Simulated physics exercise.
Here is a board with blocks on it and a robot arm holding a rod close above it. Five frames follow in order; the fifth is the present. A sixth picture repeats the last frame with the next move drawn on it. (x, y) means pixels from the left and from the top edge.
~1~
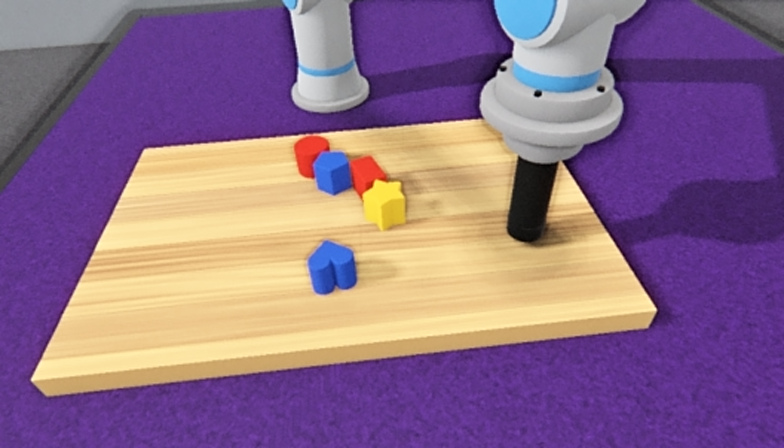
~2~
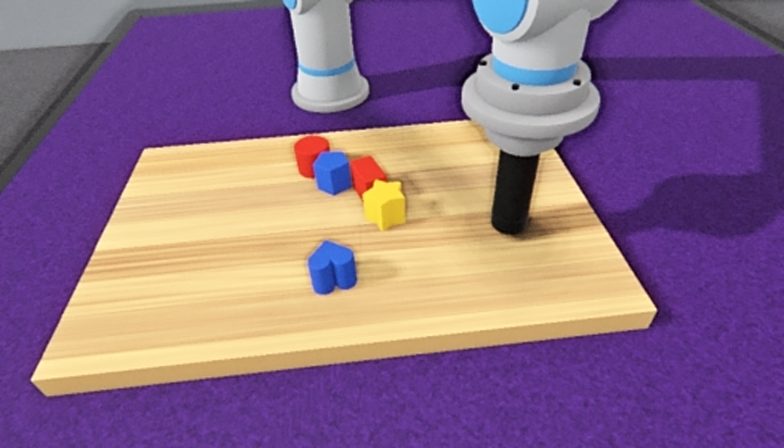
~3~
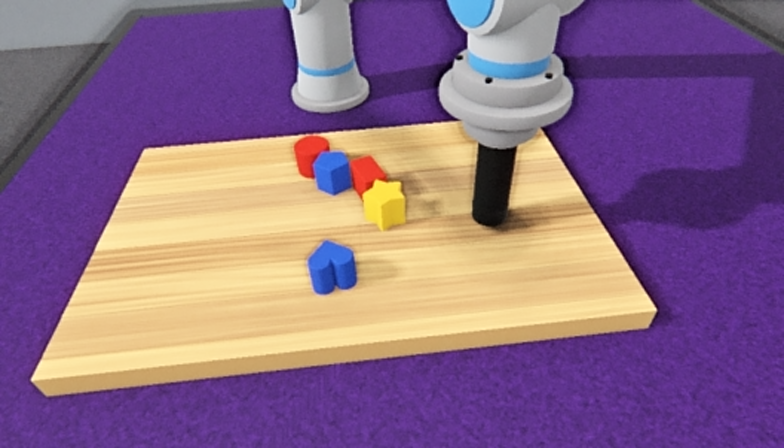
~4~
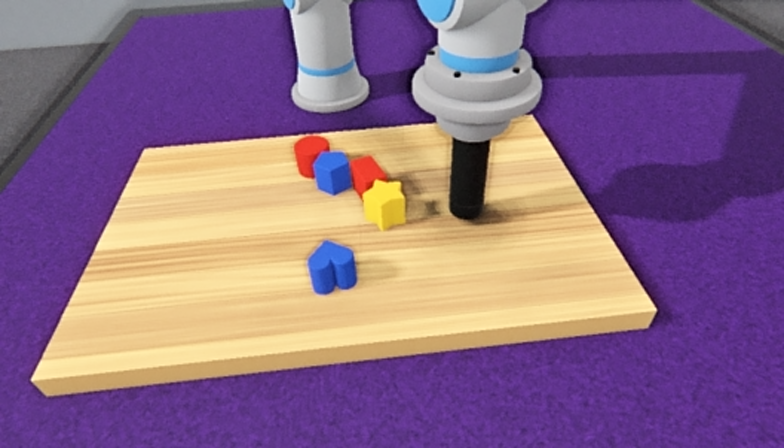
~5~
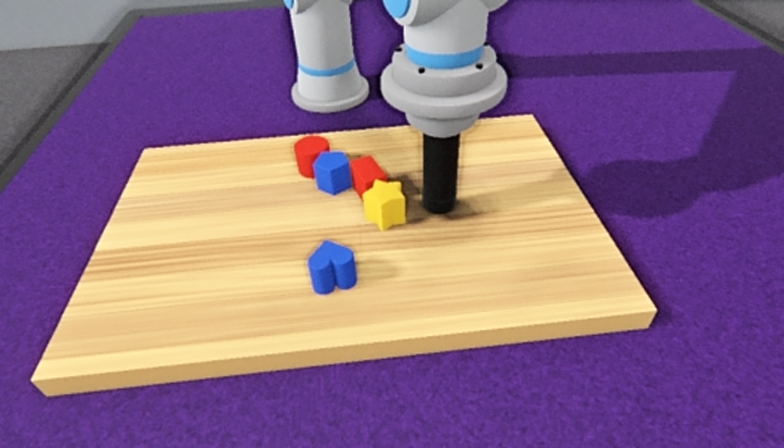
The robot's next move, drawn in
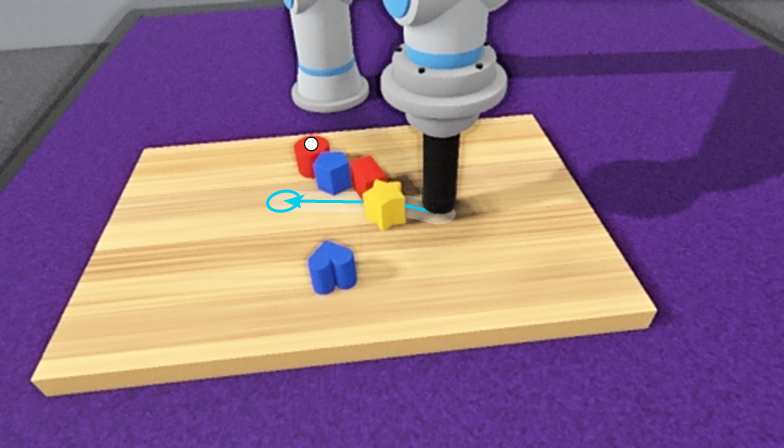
On a wooden board, a robot arm moves its black rod left near still, colorful blocks.
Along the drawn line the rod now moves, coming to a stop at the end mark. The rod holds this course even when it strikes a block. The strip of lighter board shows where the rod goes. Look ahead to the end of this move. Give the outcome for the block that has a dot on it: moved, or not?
The block that has a dot on it will not stay where it is.
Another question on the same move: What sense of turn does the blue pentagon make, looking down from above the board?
It rotates counterclockwise.
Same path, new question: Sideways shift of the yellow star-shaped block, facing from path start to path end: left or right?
It is pushed towards the left-hand side.
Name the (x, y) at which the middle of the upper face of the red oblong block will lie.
It should be at (338, 158) by then.
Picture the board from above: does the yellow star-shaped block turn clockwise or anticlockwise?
Overhead view: Anti-clockwise.
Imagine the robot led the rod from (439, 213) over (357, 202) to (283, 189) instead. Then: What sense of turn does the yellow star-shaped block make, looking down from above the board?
Viewed from above: Anti-clockwise.
The drawn path runs from (439, 213) through (361, 202) to (284, 201); the dot is on the red circle.
The first path, step by step. One third of the way, rod (387, 195); red oblong block (359, 162), turned 20° clockwise; yellow star-shaped block (367, 194), turned 45° anticlockwise.
Two thirds of the way, rod (333, 193); red circle (296, 134); blue pentagon (307, 149), turned 30° anticlockwise; red oblong block (338, 158), turned 105° clockwise; yellow star-shaped block (358, 196), turned 85° anticlockwise.
At the end, rod (282, 193); red circle (296, 133); blue pentagon (306, 149), turned 30° anticlockwise; red oblong block (338, 158), turned 110° clockwise; yellow star-shaped block (358, 196), turned 85° anticlockwise.
